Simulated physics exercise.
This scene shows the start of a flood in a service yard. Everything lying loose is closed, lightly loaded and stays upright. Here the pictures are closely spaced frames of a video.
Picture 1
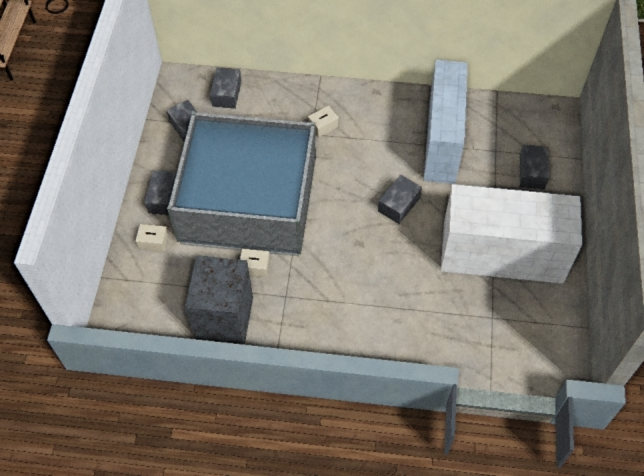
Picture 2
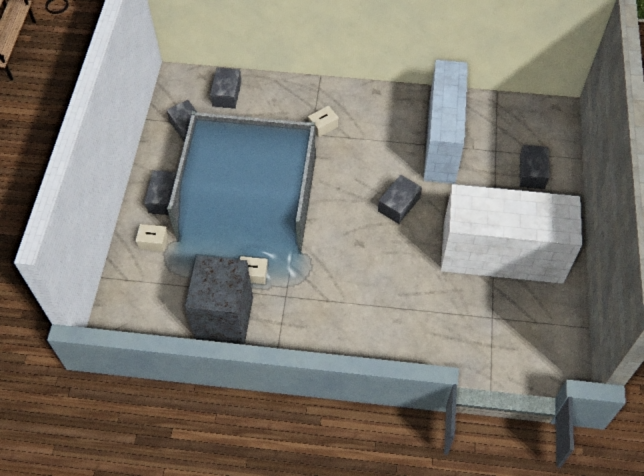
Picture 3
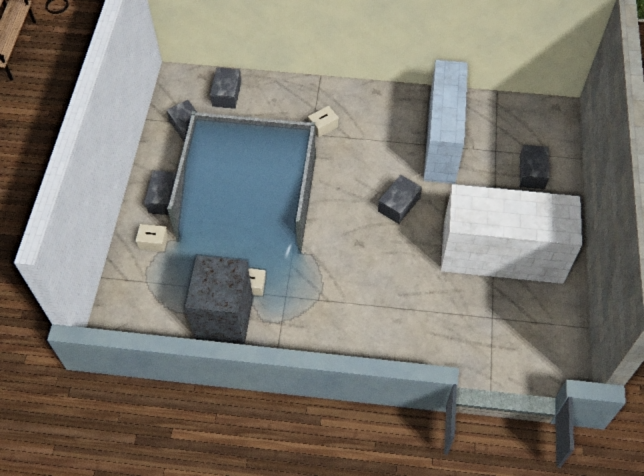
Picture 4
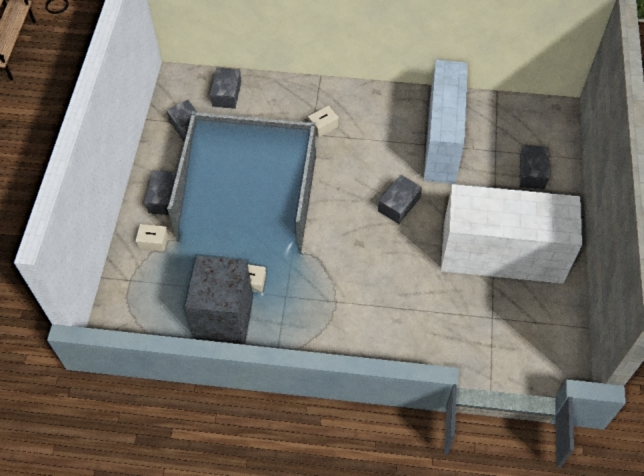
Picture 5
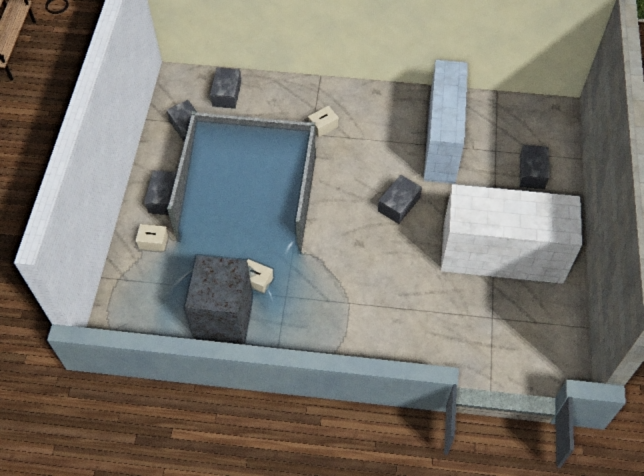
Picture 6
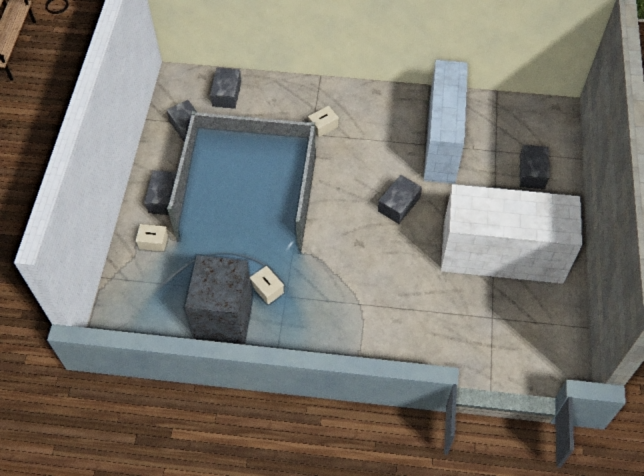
Water pouring from an open-fronted tank in a walled yard, spreading around a dark block and nudging a small cream box rightward.
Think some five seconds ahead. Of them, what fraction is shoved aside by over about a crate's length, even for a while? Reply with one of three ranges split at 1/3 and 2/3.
1/3 to 2/3.
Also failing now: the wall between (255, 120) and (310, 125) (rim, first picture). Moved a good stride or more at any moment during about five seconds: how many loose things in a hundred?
Around 90 in a hundred.
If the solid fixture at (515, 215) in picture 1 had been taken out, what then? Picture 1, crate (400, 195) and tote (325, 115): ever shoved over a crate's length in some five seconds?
In order: Stayed put, then stayed put.
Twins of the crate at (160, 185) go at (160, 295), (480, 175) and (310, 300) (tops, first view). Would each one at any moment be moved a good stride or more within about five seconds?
The answers, in order, are displaced a stride, remains nearby and displaced a stride.
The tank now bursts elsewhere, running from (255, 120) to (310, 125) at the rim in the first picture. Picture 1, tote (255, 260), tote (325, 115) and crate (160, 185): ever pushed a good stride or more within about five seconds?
Lab note - in sequence: Never that far; made it that far; made it that far.
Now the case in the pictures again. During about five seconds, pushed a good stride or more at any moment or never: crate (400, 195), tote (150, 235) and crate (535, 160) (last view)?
Short of that; goes that far; short of that.
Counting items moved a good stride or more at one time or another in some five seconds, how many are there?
That works out to 5.
A moment on, 1 of 8 are well off their spots; 1 afloat.
Next, 1 of 8 are well off their spots; 2 afloat.
Later, 3 of 8 are well off their spots; 3 afloat.
In the end, 5 of 8 are well off their spots, and 5 have been at some point; 3 afloat.
